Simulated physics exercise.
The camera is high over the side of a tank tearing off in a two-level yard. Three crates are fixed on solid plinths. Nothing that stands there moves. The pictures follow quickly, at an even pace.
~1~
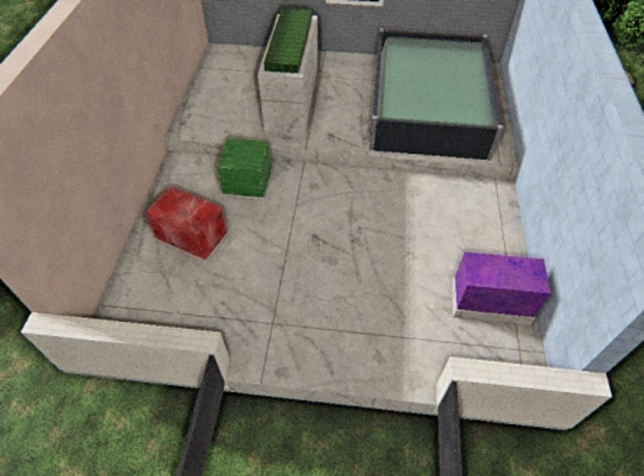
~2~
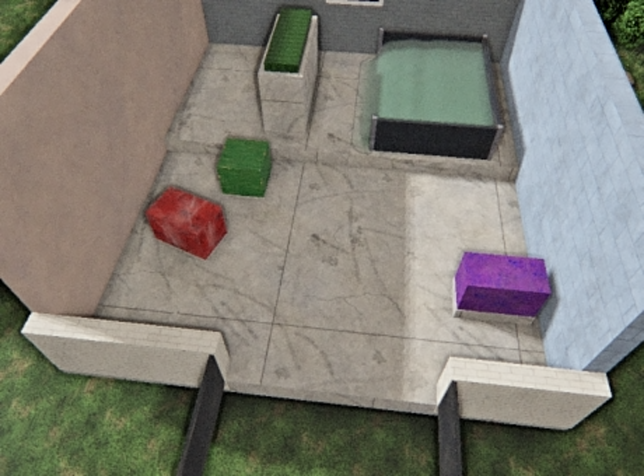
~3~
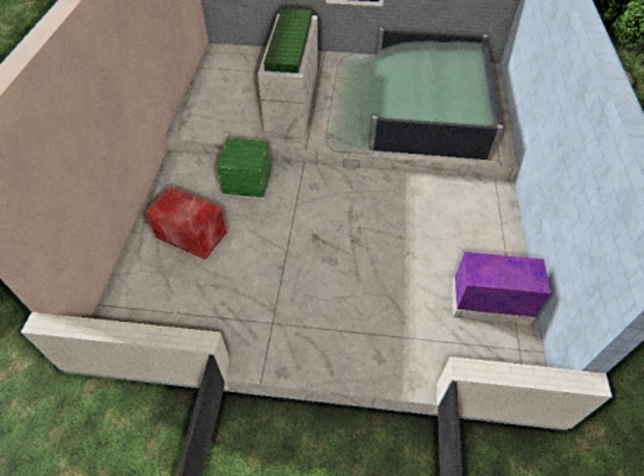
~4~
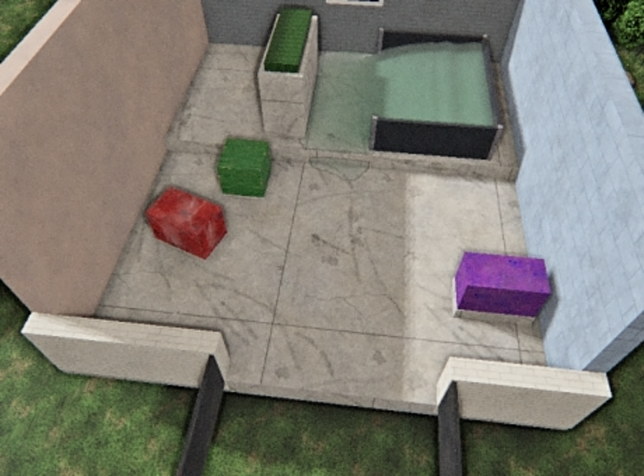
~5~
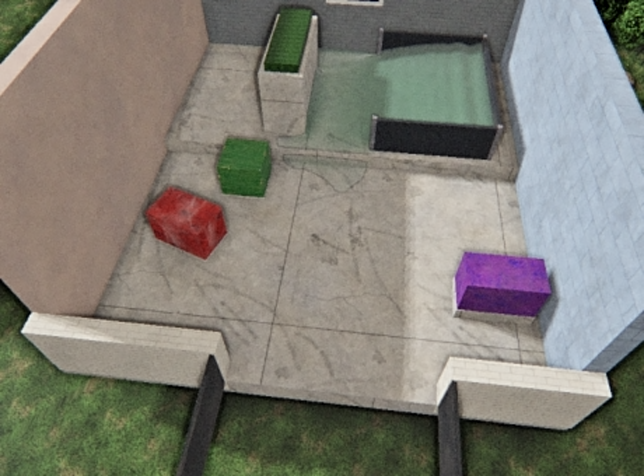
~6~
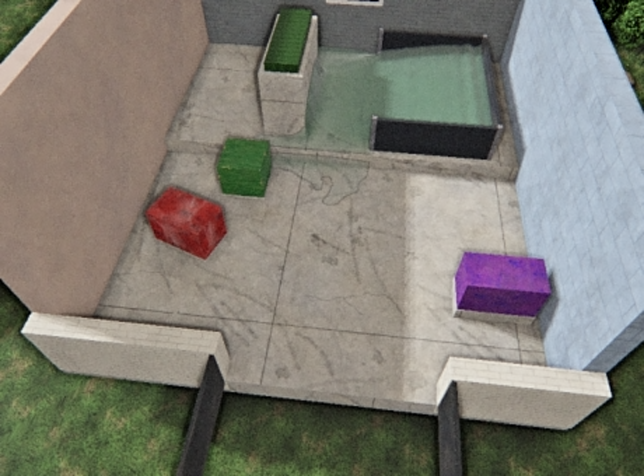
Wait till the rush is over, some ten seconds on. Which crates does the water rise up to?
One by one: The purple crate escapes dry; the green crate is wetted; the red crate is wetted.
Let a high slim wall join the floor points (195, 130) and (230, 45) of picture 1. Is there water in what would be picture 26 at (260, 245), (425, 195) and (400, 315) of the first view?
In that order: Flooded, clear, awash.
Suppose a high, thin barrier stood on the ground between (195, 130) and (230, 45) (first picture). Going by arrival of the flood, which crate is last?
The one in purple.
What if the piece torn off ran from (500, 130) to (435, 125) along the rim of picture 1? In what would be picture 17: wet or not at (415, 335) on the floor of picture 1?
At that place: Covered.
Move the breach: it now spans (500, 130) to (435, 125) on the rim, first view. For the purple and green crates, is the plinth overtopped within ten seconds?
One by one: The purple crate is soaked, the green crate takes water.
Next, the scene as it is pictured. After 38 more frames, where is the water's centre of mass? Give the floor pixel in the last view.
I would point to (325, 149).
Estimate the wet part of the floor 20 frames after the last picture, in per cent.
Some 75 per cent.
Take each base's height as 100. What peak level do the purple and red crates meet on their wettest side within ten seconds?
Near 70 and 310 in a hundred.
A moment on, water covers 25 % of the floor; the purple crate not reached, the green crate water round its plinth, the red crate not reached.
Next, water covers 45 % of the floor; the purple crate not reached, the green crate water round its plinth, the red crate water round its plinth.
Then, water covers 75 % of the floor; the purple crate water round its plinth, the green crate water round its plinth, the red crate water round its plinth.
Later, water covers 85 % of the floor; the purple crate water round its plinth, the green crate water round its plinth, the red crate water round its plinth.
In the end, water covers 95 % of the floor; the purple crate stayed above the water, the green crate was topped, the red crate was topped.
